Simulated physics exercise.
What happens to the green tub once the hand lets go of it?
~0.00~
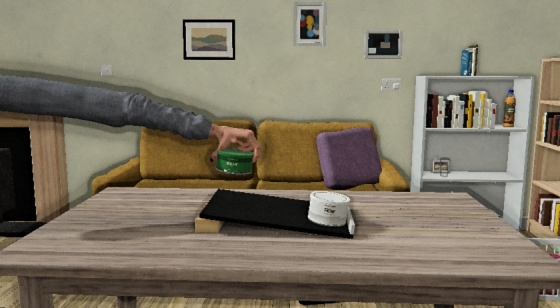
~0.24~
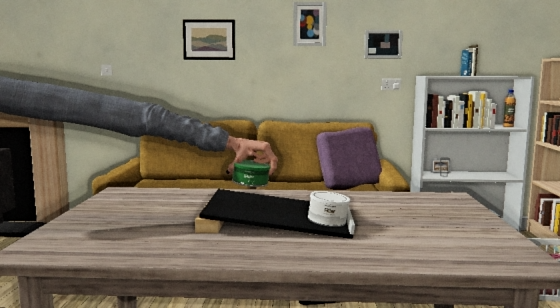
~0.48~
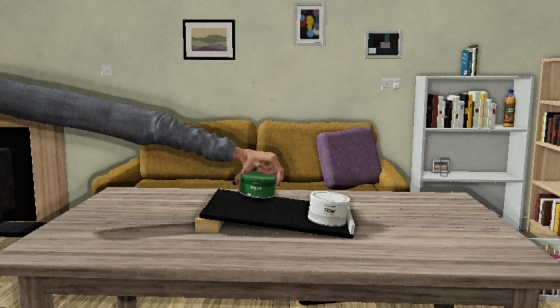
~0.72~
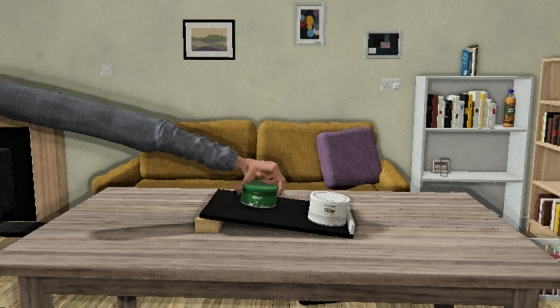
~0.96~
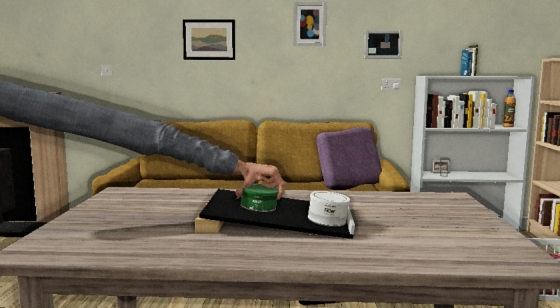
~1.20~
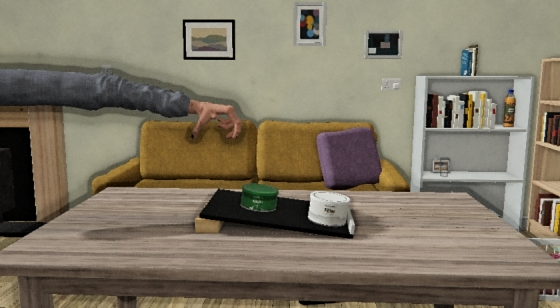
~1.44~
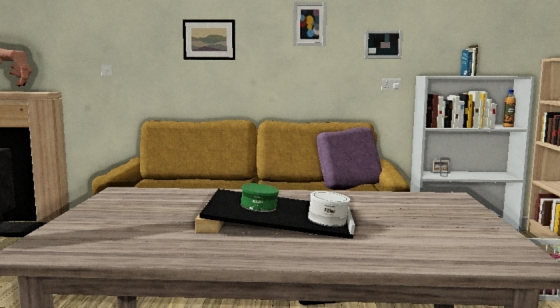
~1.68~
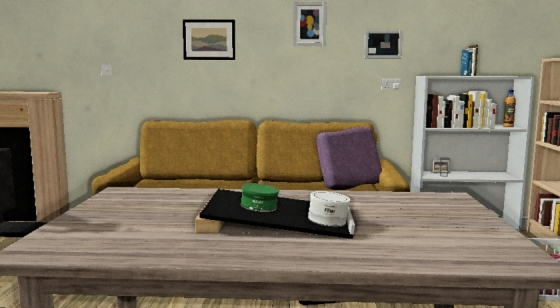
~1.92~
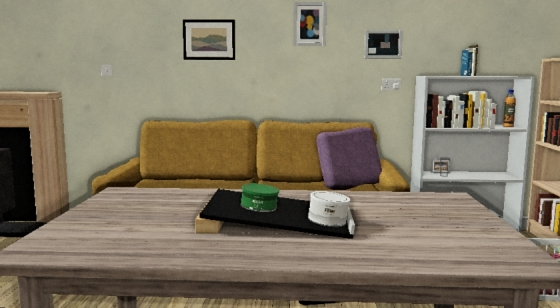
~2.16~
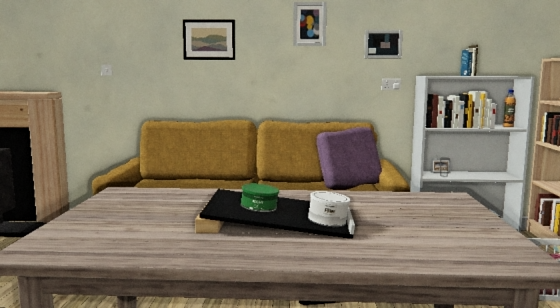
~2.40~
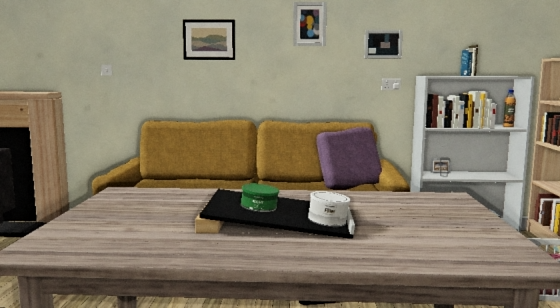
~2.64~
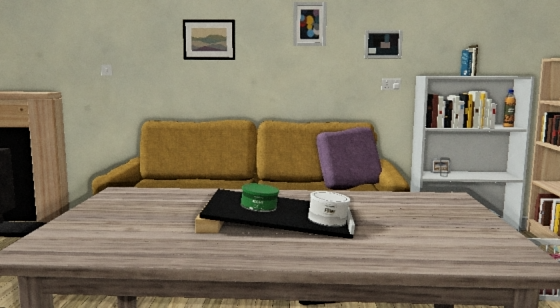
The green tub keeps its place on the tilted board, resting to the left of the white tub.
